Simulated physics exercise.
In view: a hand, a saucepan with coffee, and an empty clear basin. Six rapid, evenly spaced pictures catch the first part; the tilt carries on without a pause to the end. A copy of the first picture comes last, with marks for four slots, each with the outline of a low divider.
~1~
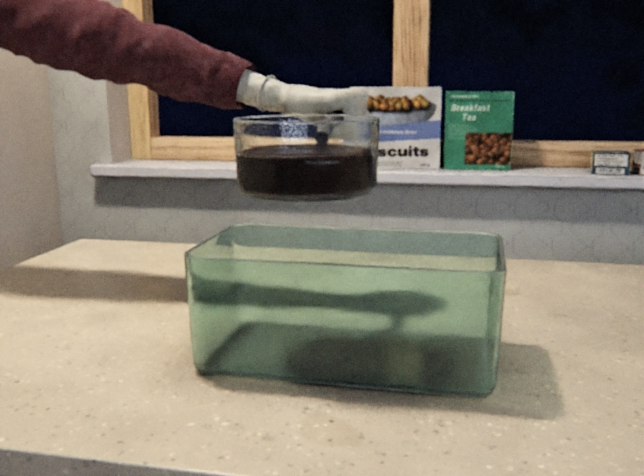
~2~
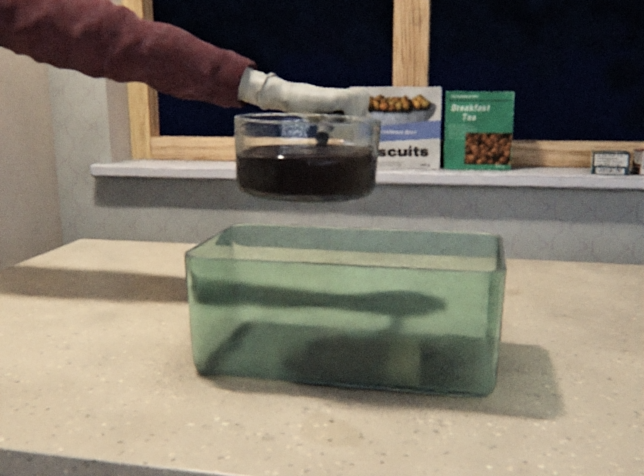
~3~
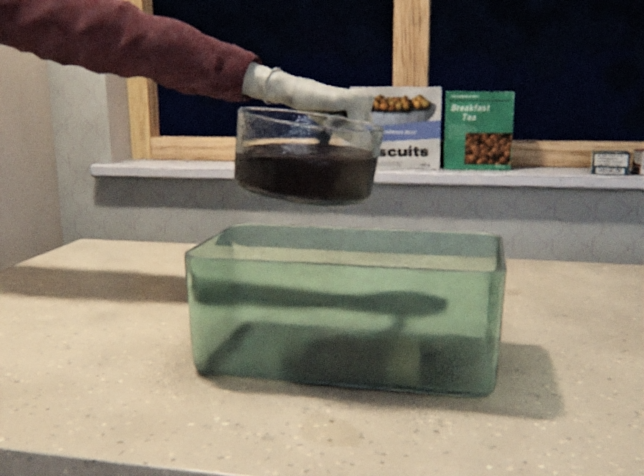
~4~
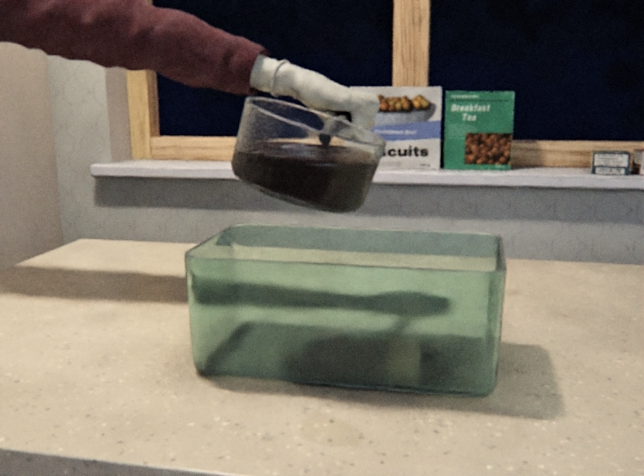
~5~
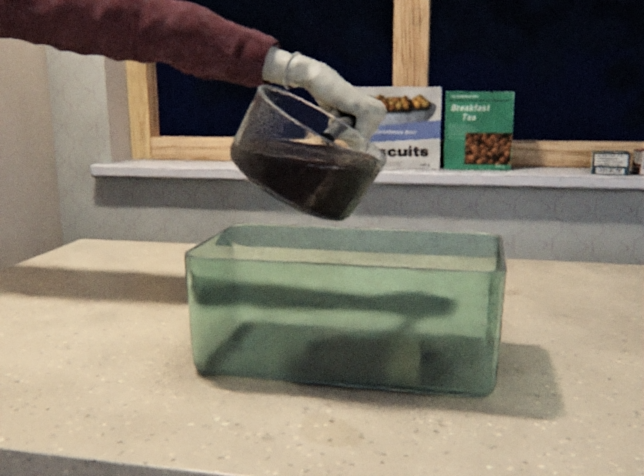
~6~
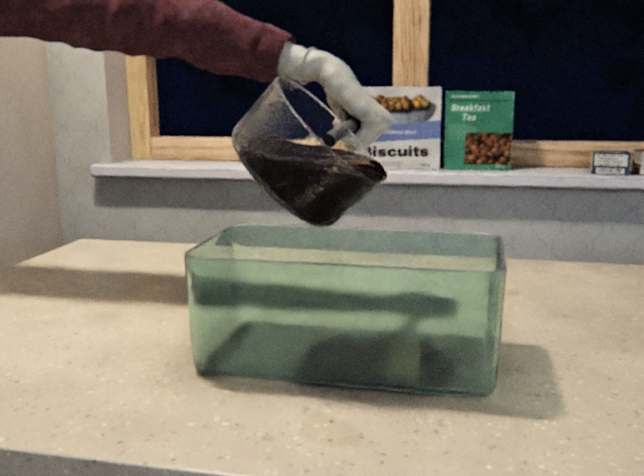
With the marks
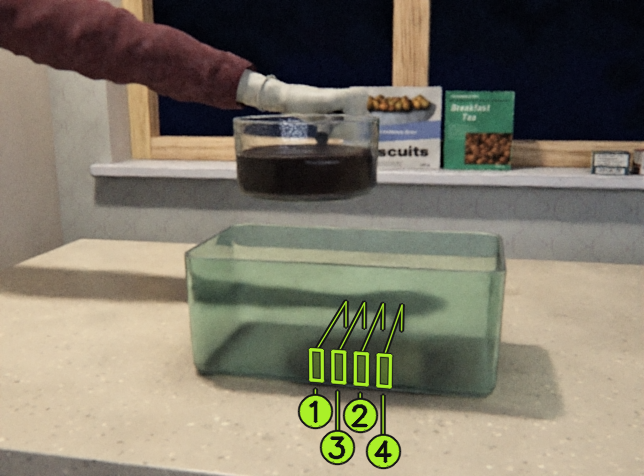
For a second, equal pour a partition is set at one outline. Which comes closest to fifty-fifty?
The best position is 4.
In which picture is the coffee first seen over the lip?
In picture 6.
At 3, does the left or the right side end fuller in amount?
The right side.
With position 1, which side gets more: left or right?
More ends on the right.
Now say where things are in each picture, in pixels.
In the first frame, upright, lip at (376, 118); basin from (195, 369) to (496, 395); nothing has left yet.
In the second frame, tipped about 2°, lip at (377, 121); nothing has left yet.
In the third frame, tipped about 8°, lip at (380, 129); nothing has left yet.
In the fourth frame, tipped about 18°, lip at (383, 142); nothing has left yet.
In the fifth frame, tipped about 31°, lip at (384, 160); nothing has left yet.
In the sixth frame, tipped about 45°, lip at (380, 179); coffee is over the lip, down to (380, 179).
In lime, 1 at (315, 389); 2 at (360, 393); 3 at (337, 391); 4 at (383, 395).
With 1, about 11 % ends left of the wall and 87 % right of it.
With 2, about 32 % ends left of the wall and 66 % right of it.
With 3, about 14 % ends left of the wall and 84 % right of it.
With 4, about 54 % ends left of the wall and 44 % right of it; 3 % is lost outside.
